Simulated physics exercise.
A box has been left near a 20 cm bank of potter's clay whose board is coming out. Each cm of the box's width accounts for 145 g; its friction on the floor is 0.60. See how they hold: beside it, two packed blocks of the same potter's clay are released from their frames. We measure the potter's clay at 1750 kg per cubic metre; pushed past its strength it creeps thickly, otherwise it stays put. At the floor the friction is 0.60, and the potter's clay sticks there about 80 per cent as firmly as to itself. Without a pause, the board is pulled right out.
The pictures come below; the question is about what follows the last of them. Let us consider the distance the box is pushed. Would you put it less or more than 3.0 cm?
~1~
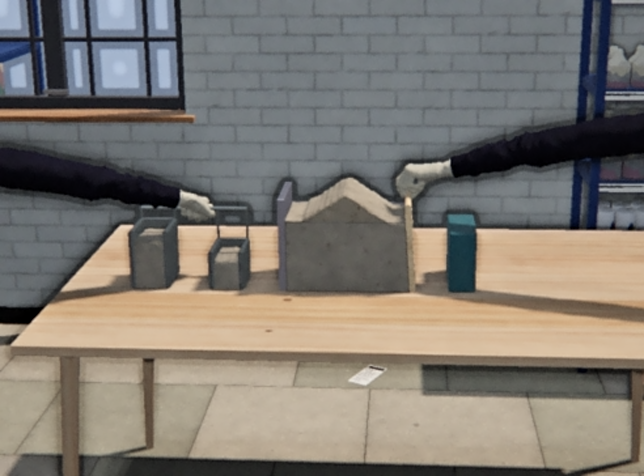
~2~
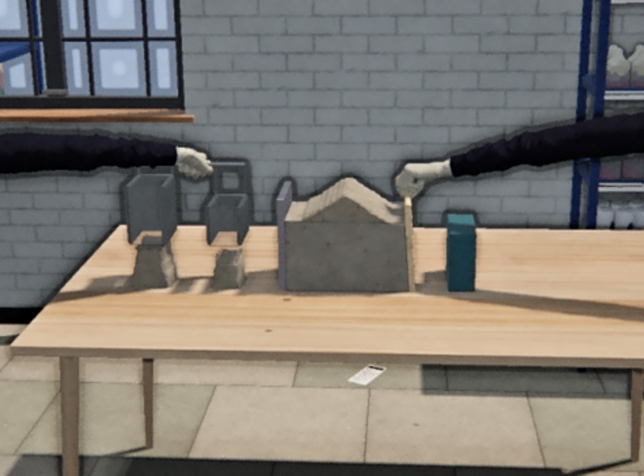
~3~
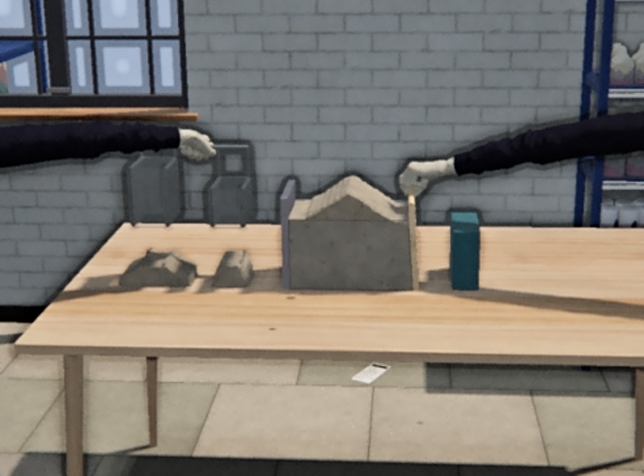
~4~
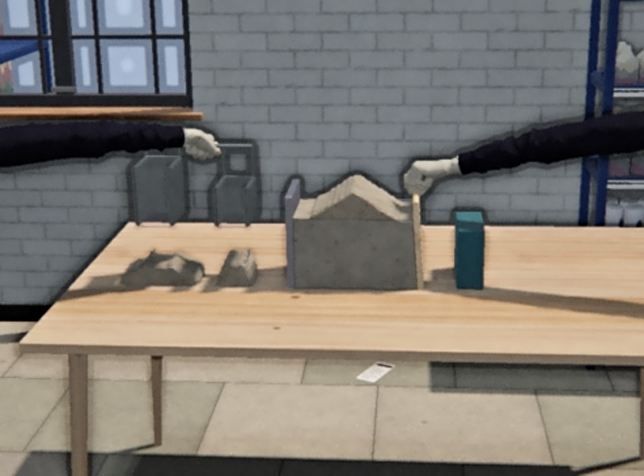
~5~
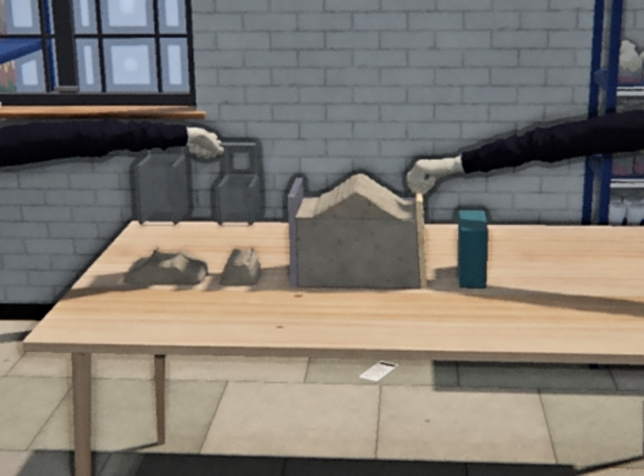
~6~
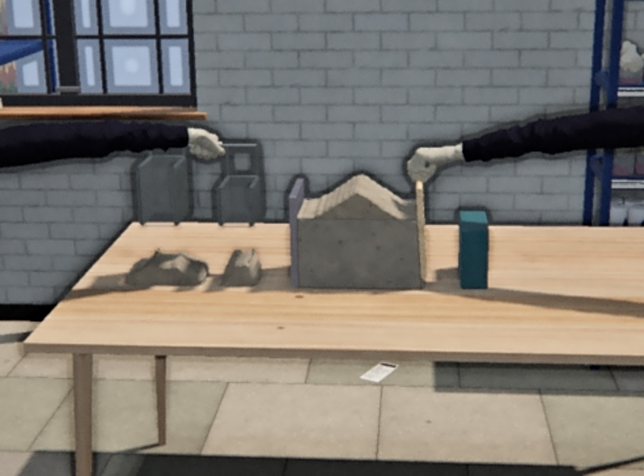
I would put it more.
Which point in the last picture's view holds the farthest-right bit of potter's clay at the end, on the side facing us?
It sits close to (482, 287) in the last picture.
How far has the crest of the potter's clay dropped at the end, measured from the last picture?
By my estimate, near 7.0 cm.
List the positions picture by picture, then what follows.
Top of the board at (406, 222), not yet moved; crest of the potter's clay at (350, 197); block heights 13 cm, 8.7 cm (left to right), in the first picture.
Top of the board at (405, 222), not yet moved; crest of the potter's clay at (349, 197); block heights 12 cm, 8.0 cm (left to right), in the second picture.
Top of the board at (409, 220), not yet moved; crest of the potter's clay at (353, 195); block heights 6.8 cm, 7.1 cm (left to right), in the third picture.
Top of the board at (414, 219), not yet moved; crest of the potter's clay at (358, 194); block heights 6.2 cm, 7.0 cm (left to right), in the fourth picture.
Top of the board at (417, 218), not yet moved; crest of the potter's clay at (361, 193); block heights 6.2 cm, 7.0 cm (left to right), in the fifth picture.
Top of the board at (417, 206), moved 3.6 cm; crest of the potter's clay at (362, 194); block heights 6.2 cm, 7.0 cm (left to right), in the sixth picture.
Last picture + 0.20 s, the box has not moved.
Last picture + 0.45 s, the box has been pushed 2.8 cm.
Last picture + 0.70 s, the box has been pushed 5.9 cm.
Last picture + 0.94 s, the box has been pushed 5.9 cm.
Last picture + 0.99 s, the box has been pushed 5.9 cm.
